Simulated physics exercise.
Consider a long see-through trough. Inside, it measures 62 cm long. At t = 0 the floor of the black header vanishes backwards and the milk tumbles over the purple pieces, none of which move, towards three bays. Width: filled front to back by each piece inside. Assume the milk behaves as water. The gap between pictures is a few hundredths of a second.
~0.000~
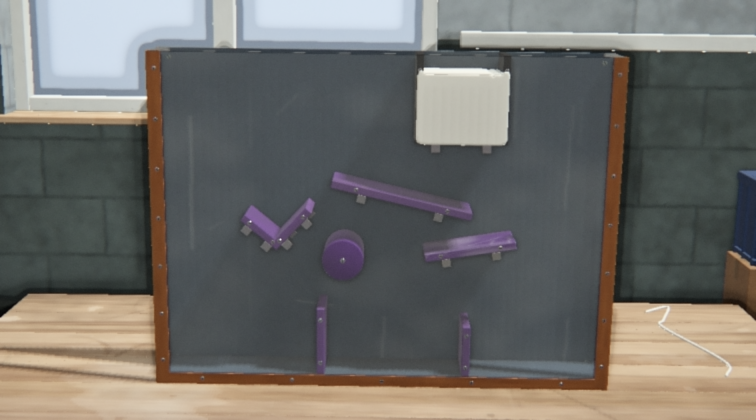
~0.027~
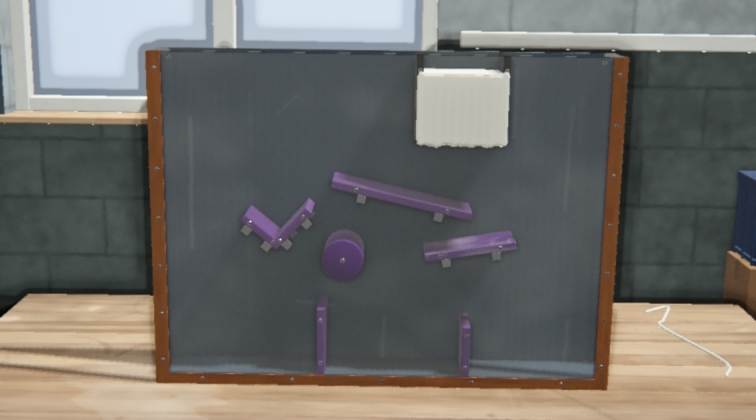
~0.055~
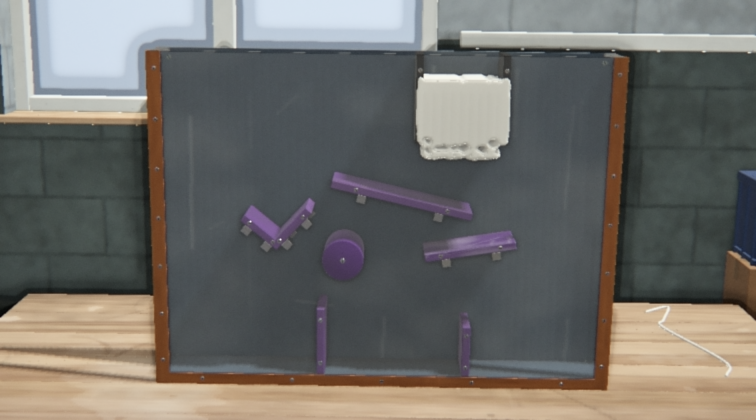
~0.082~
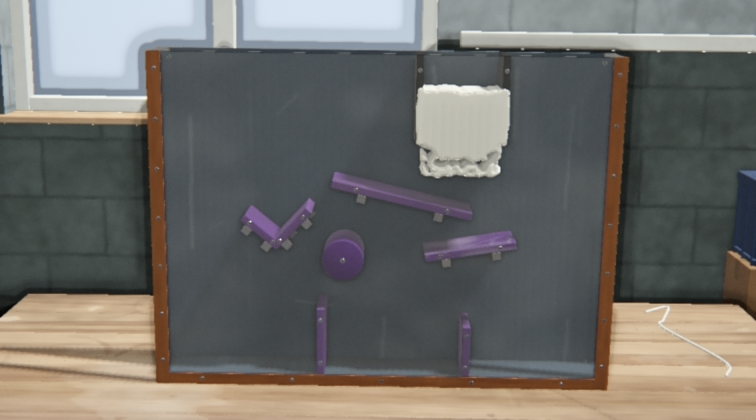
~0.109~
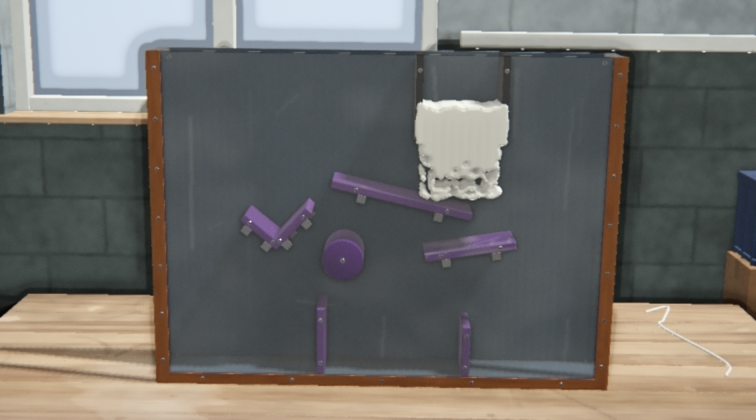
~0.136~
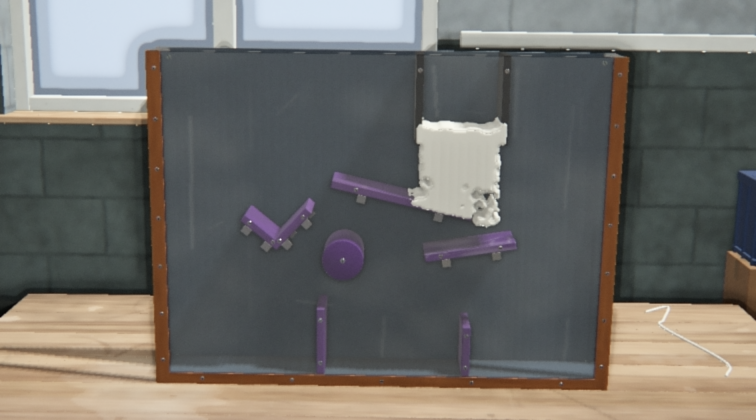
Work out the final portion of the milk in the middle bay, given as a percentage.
About 30 per cent ends in the middle bay.
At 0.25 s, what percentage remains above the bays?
Around 100 %.
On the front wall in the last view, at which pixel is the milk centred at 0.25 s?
Around (468, 225).
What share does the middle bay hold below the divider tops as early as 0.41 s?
Roughly 12 percent.
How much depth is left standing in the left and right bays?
0.5 and 3.0 cm, in that order.
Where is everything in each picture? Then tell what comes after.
In the first picture, the lowest milk is at (469, 139); its top is at (490, 76); the piece under the header is centred near (402, 201); divider tops at (320, 311) and (467, 329).
In the second picture, the lowest milk is at (441, 146); its top is at (460, 76).
In the third picture, the lowest milk is at (473, 158); its top is at (478, 82).
In the fourth picture, the lowest milk is at (440, 175); its top is at (446, 92); below the header it spans (423, 148) to (499, 173).
In the fifth picture, the lowest milk is at (472, 198); its top is at (494, 109); below the header it spans (421, 195) to (499, 166).
In the sixth picture, the lowest milk is at (479, 224); its top is at (451, 130); below the header it spans (418, 198) to (499, 181).
By 0.25 s the bays hold 0, 0 and 1 per cent, with 99 still above them.
By 0.41 s the bays hold 2, 12 and 30 per cent, with 57 still above them.
By 0.80 s the bays hold 15, 23 and 49 per cent, with 13 still above them.
At rest it is 15 per cent left, 28 middle, 54 right.
